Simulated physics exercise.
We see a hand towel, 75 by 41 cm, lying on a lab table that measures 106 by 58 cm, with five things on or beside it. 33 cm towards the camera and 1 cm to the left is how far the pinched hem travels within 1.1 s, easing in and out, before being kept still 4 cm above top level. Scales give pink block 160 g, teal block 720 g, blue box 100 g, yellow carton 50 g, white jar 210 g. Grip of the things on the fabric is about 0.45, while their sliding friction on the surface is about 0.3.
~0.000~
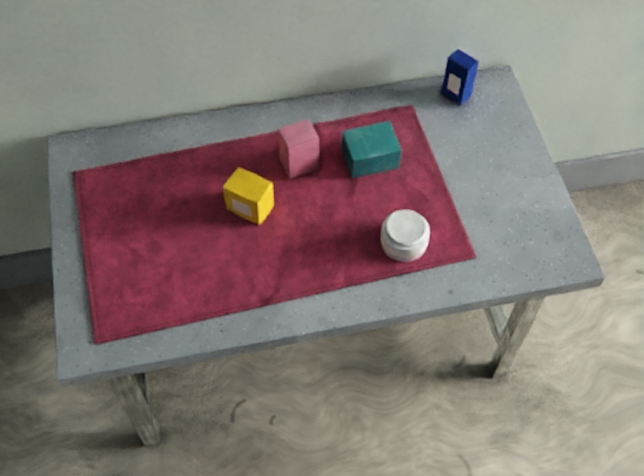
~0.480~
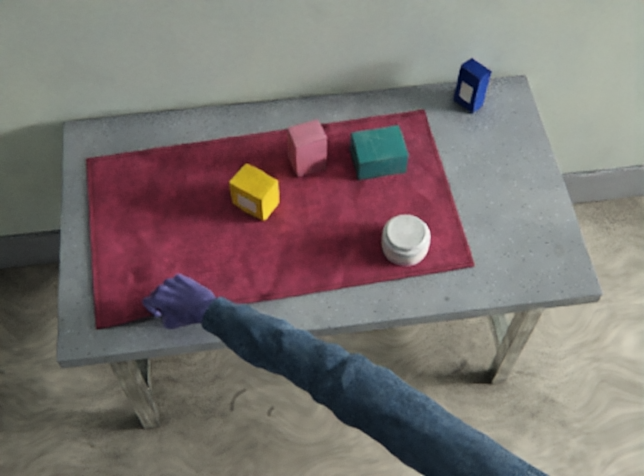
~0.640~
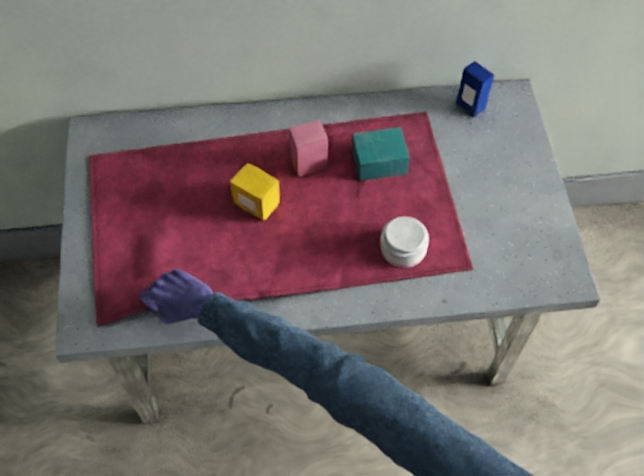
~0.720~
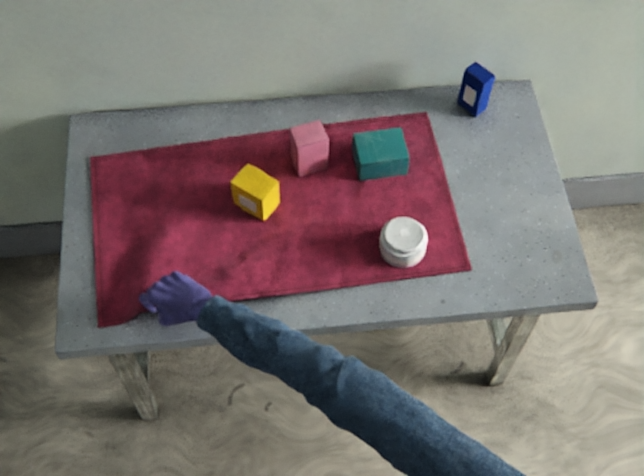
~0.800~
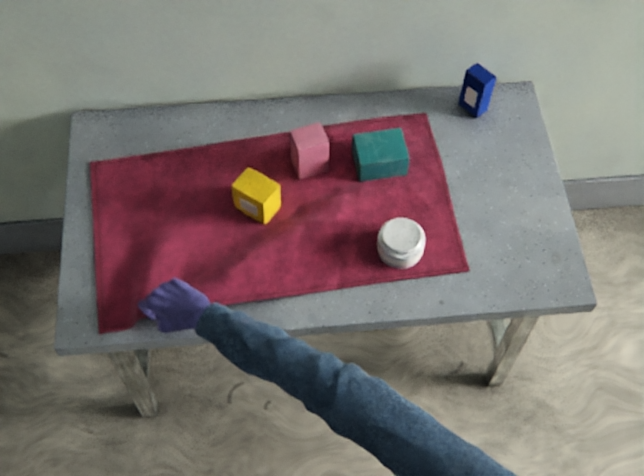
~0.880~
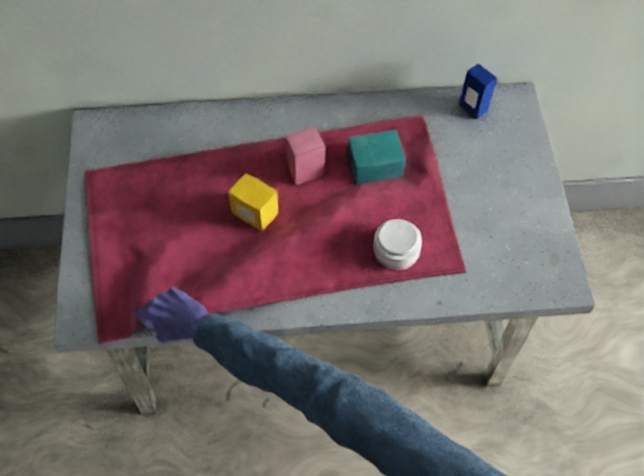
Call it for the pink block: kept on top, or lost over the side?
Kept on top.
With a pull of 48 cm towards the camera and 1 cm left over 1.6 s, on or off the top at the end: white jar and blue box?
Result - white jar: Gone, blue box: Still on top.
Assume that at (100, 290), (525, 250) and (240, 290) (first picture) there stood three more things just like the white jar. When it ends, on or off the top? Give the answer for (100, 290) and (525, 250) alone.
Going through them in turn, one leaves the top and then one survives up there.
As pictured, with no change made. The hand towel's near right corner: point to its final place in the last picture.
That corner ends up near pixel (434, 306) in the last view.
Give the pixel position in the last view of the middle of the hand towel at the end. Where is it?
The middle ends up near pixel (219, 320).
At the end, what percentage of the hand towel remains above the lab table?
Roughly 55% of it.
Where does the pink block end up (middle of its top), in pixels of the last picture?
(227, 231).
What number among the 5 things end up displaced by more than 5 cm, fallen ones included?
Count recorded: 4.
At 1.1 s, 90 % of the hand towel is still over the top; pink block 10 cm off its start, yellow carton 11 cm off its start, teal block 8 cm off its start.
At 1.3 s, 75 % of the hand towel is still over the top; pink block 18 cm off its start, yellow carton 19 cm off its start, teal block 15 cm off its start.
At 1.5 s, 60 % of the hand towel is still over the top; pink block 25 cm off its start at (236, 219), yellow carton 27 cm off its start at (198, 288), teal block 22 cm off its start at (307, 205).
At 1.7 s, 55 % of the hand towel is still over the top; pink block 29 cm off its start, yellow carton 30 cm off its start, teal block 25 cm off its start.
At 3.3 s, 55 % of the hand towel is still over the top; pink block 29 cm off its start at (227, 231), yellow carton 30 cm off its start at (190, 303), teal block 25 cm off its start at (298, 216), white jar 16 cm off its start at (362, 297).
